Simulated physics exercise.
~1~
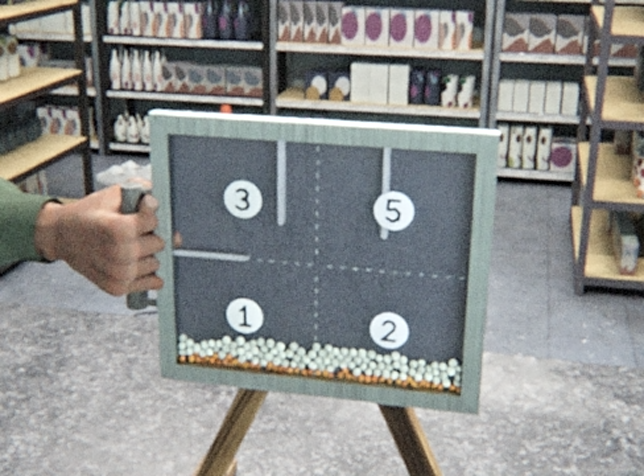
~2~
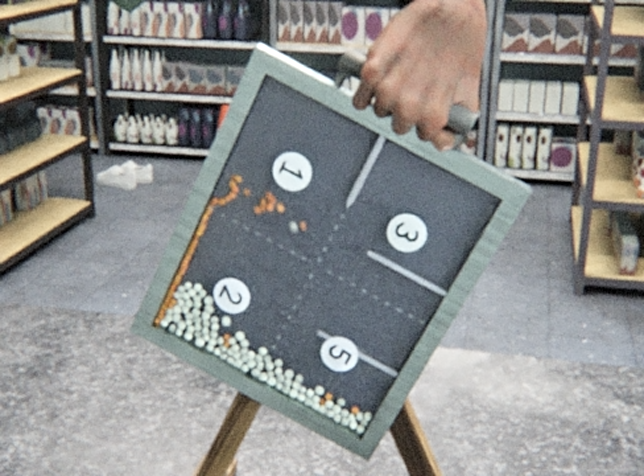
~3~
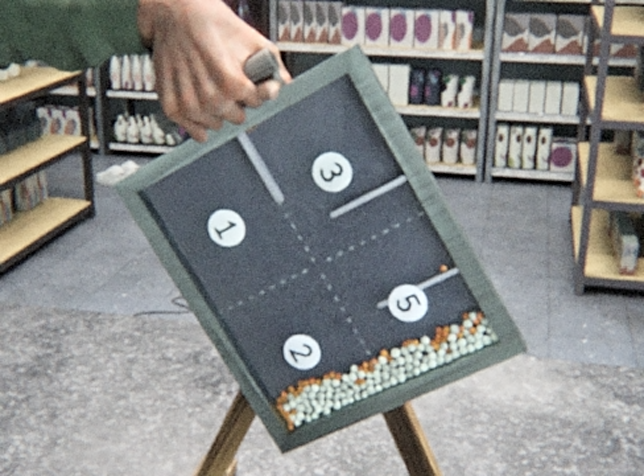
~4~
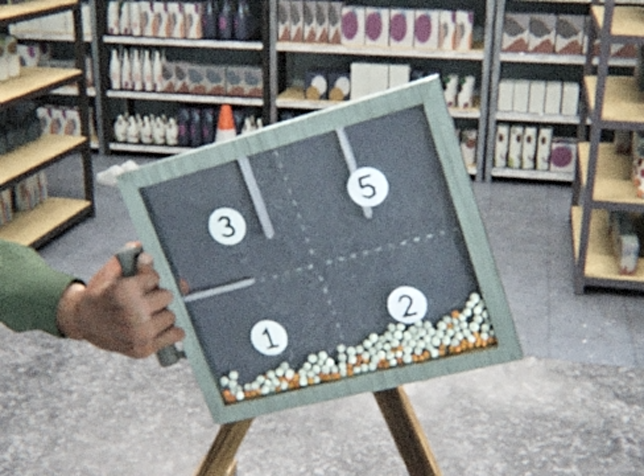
A hand turned a framed case of pale and orange pills well over clockwise on its stand, then swung it back past level to a slight anticlockwise tilt, leaving most of the pills heaped in the lower right quarter, numbered two.
